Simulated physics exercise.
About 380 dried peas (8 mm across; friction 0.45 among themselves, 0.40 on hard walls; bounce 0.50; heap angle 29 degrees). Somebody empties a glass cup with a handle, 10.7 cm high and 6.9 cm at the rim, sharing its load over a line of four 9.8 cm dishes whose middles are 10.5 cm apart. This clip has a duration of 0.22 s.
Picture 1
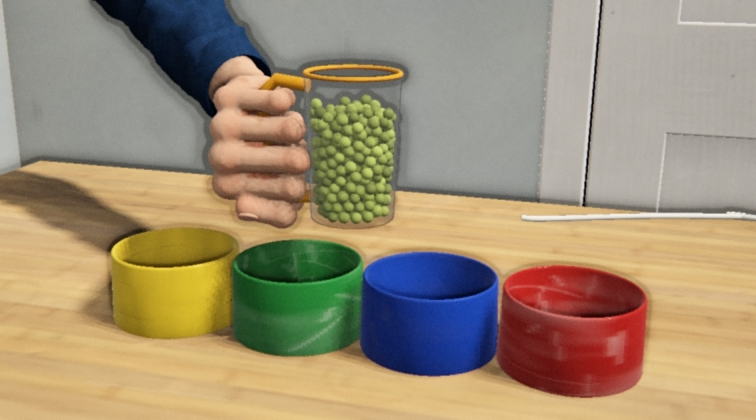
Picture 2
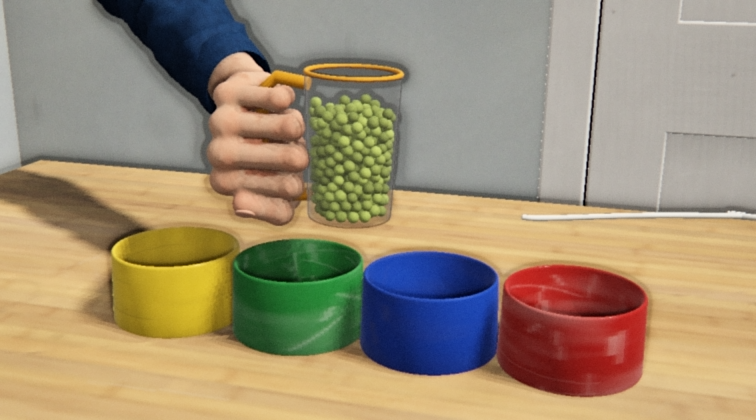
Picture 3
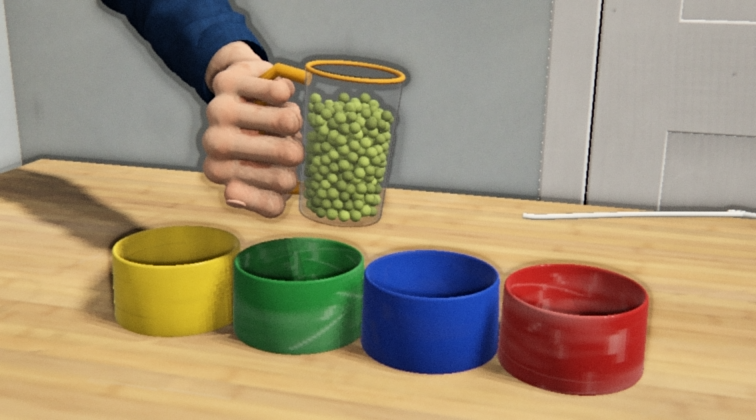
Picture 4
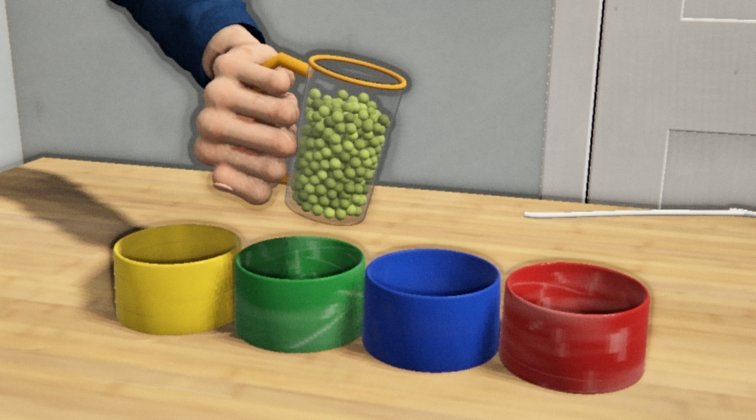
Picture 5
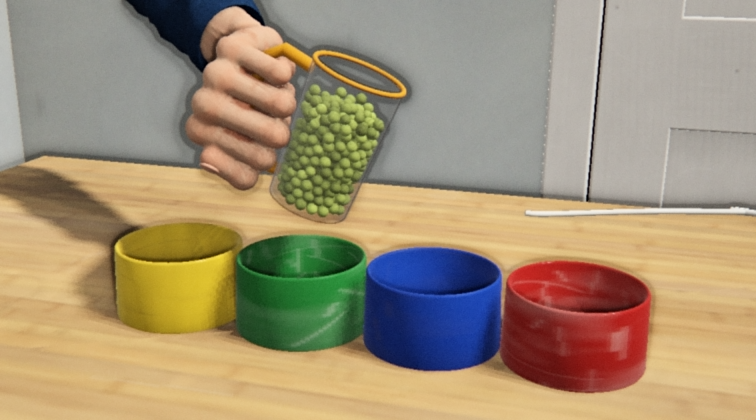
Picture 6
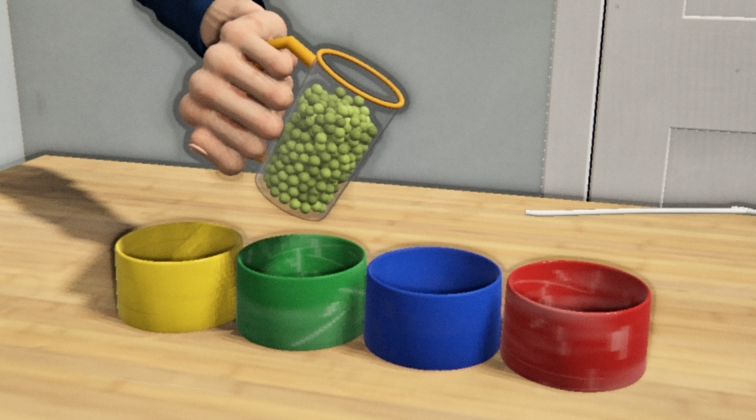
A hand in a dark blue sleeve held a clear cup of green peas above a row of yellow, green, blue and red dishes, then gradually tilted it to the right, the peas still inside.
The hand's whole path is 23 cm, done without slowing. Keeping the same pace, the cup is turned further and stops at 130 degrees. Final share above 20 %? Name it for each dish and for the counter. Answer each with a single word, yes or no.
Red no, blue no, green yes, yellow no, counter no.
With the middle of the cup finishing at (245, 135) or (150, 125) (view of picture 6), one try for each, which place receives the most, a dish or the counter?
I'd bet on green for the first try and green for the second.
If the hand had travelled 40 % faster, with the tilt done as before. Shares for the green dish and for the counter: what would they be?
Shares: Green 30, counter 10.
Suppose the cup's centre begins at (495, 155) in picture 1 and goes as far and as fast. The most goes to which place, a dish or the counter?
The winner: Blue.
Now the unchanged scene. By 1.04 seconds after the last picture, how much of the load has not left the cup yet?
About 0 percent of the load.
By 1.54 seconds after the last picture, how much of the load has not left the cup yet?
Somewhere near 0 per cent.
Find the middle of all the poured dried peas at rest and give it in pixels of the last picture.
Roughly pixel (297, 294).
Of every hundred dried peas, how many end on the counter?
The figure is about 5 percent.
Then, 0.62 s after the last picture, tilt 130 degrees; cup holds 30 %, green 70 %.
Then, 1.04 s after the last picture, tilt 130 degrees; cup holds 0 %, green 95 %.
Then, 1.54 s after the last picture, tilt 130 degrees; cup holds 0 %, green 95 %.
In the end, red 0 %, blue 0 %, green 95 %, yellow 0 %, counter 5 %.
